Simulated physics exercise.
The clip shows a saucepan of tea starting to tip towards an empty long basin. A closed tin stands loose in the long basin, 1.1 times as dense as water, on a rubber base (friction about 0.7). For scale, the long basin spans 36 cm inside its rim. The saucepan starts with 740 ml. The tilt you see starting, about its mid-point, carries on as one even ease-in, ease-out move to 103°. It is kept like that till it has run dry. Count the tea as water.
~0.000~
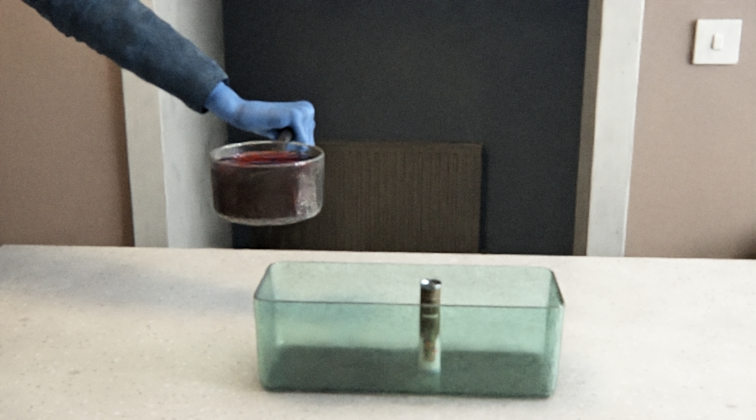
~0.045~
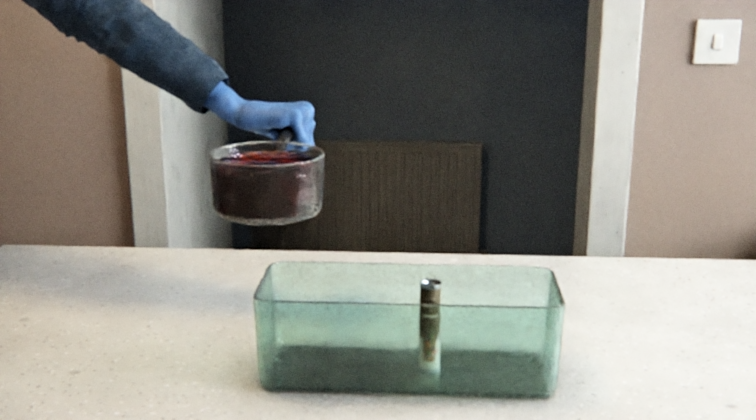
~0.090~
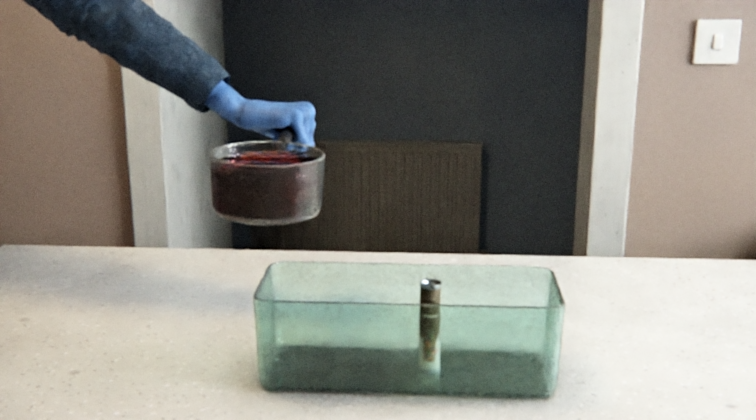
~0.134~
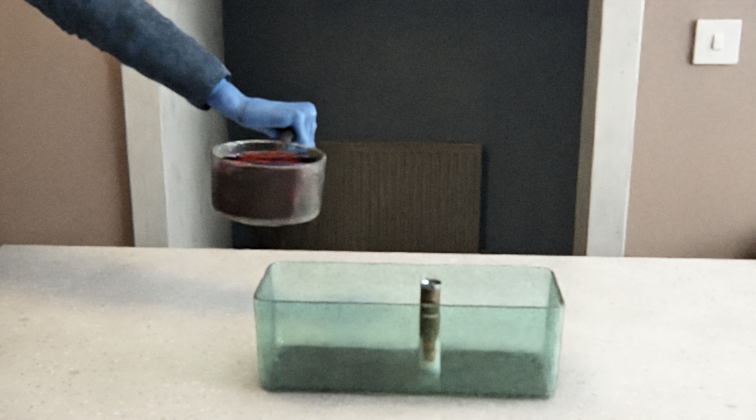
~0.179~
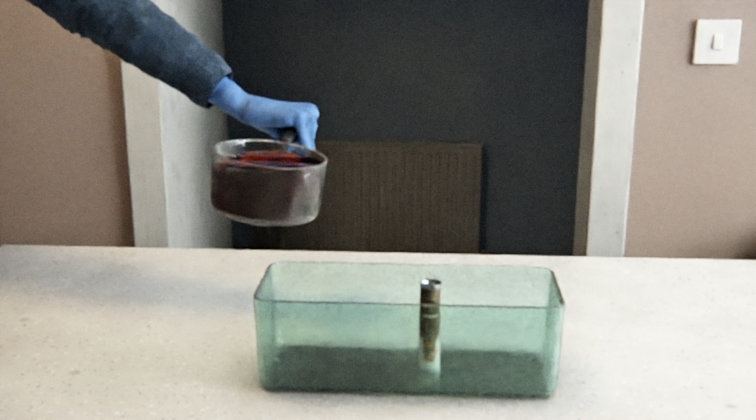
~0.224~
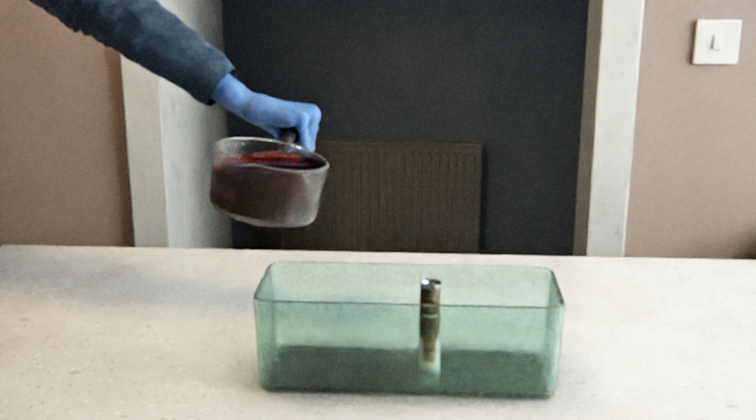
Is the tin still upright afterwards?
It remains upright.
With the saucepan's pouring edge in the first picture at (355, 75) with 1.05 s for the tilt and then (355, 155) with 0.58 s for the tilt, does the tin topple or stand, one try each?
First it falls; then it falls.
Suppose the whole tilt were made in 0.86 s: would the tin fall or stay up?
Then it stays up.
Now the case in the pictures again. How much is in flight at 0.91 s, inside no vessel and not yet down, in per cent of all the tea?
Some 8 per cent.
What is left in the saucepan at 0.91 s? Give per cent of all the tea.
Near 10 in a hundred.
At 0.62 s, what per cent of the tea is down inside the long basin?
Some 14 per cent.
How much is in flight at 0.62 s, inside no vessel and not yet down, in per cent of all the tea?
Some 30 per cent.
By 0.62 s the tilt is 66° and 57 per cent is still to pour; the tin stands where it began.
By 0.91 s the tilt is 99° and 10 per cent is still to pour; the tin stands where it began.
By 1.22 s the tilt is 103° and 1 per cent is still to pour; the tin stands where it began.
By 1.55 s the tilt is 103° and 0 per cent is still to pour; the tin stands where it began.
At rest the tin stands where it began.
